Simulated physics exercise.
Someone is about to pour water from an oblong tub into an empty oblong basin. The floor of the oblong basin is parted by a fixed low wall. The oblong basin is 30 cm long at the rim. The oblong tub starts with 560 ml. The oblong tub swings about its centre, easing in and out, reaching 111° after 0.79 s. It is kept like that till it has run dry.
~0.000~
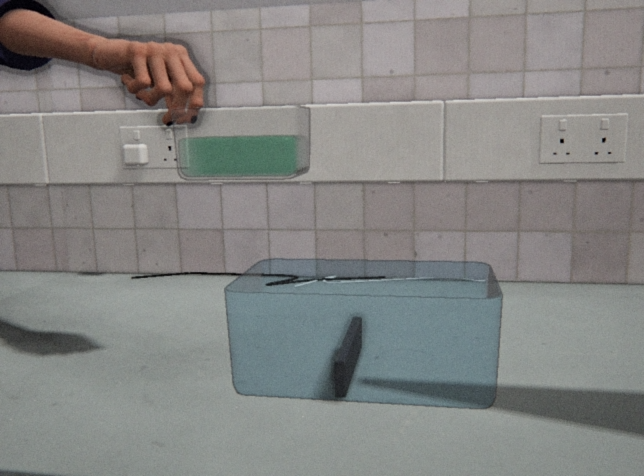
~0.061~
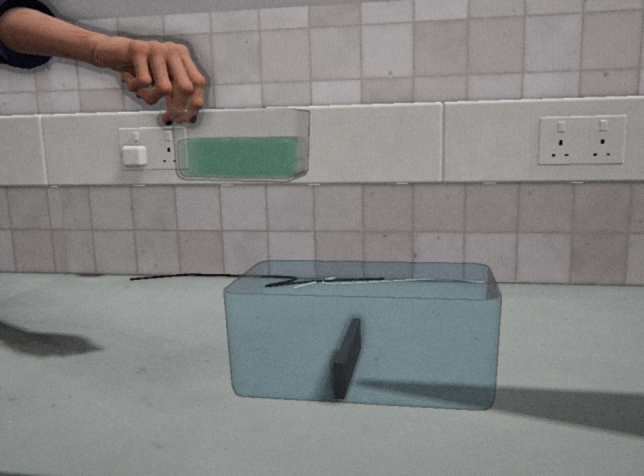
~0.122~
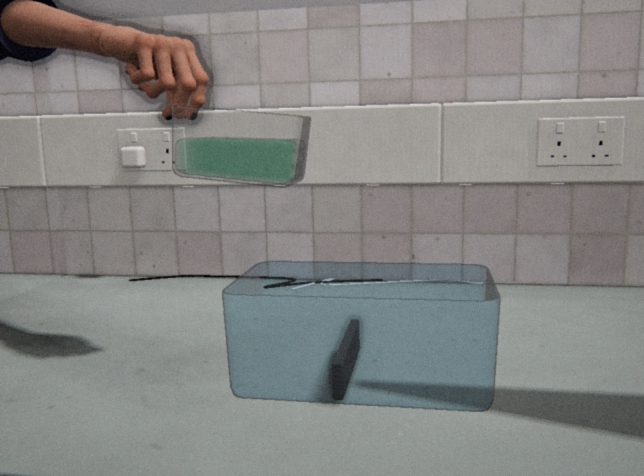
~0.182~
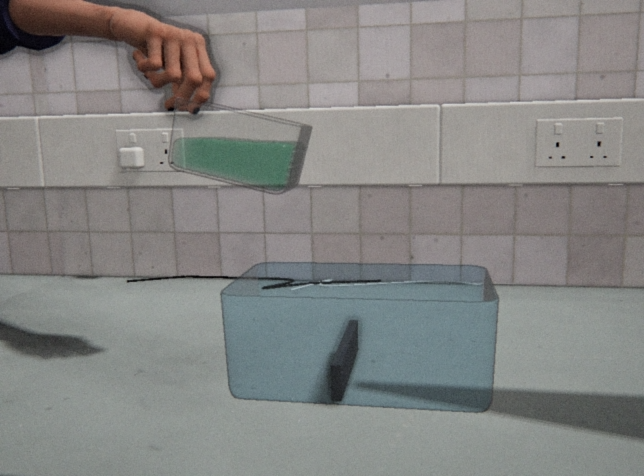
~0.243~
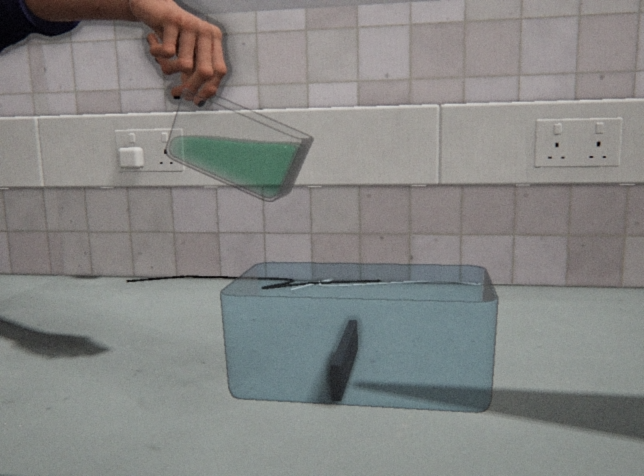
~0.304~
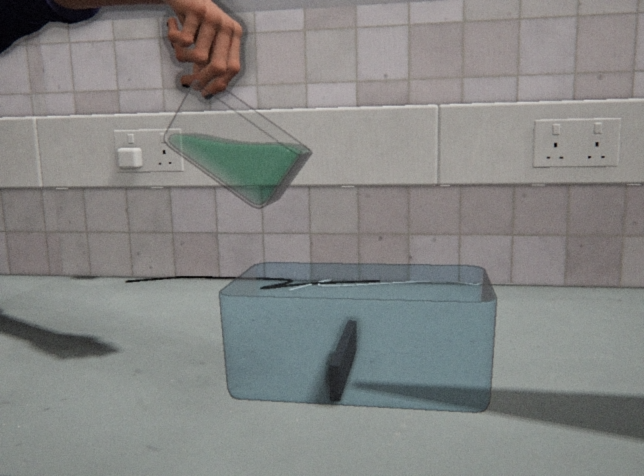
A hand tilts a clear tub of green water rightward above a larger oblong basin.
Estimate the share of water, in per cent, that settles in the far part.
About 56 per cent.
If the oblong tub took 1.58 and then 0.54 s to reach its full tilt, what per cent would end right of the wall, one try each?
First 60, then 45 per cent.
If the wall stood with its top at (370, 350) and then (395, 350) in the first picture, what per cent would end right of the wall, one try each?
First 35, then 10 per cent.
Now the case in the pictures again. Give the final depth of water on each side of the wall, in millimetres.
Some 12 mm on the left and 12 mm on the right.
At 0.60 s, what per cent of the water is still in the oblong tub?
Some 24 per cent.
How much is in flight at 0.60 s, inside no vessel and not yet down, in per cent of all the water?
Some 44 per cent.
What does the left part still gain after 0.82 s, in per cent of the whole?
About 12 per cent.
After 0.60 s the tilt is 96° and 25 per cent is still to pour, 2 is left of the wall and 29 right of it.
After 0.82 s the tilt is 111° and 5 per cent is still to pour, 32 is left of the wall and 55 right of it.
After 1.04 s the tilt is 111° and 0 per cent is still to pour, 43 is left of the wall and 55 right of it.
After 1.29 s the tilt is 111° and 0 per cent is still to pour, 43 is left of the wall and 56 right of it.
In the end 43 per cent lies left of the wall, 56 right of it and 1 outside.
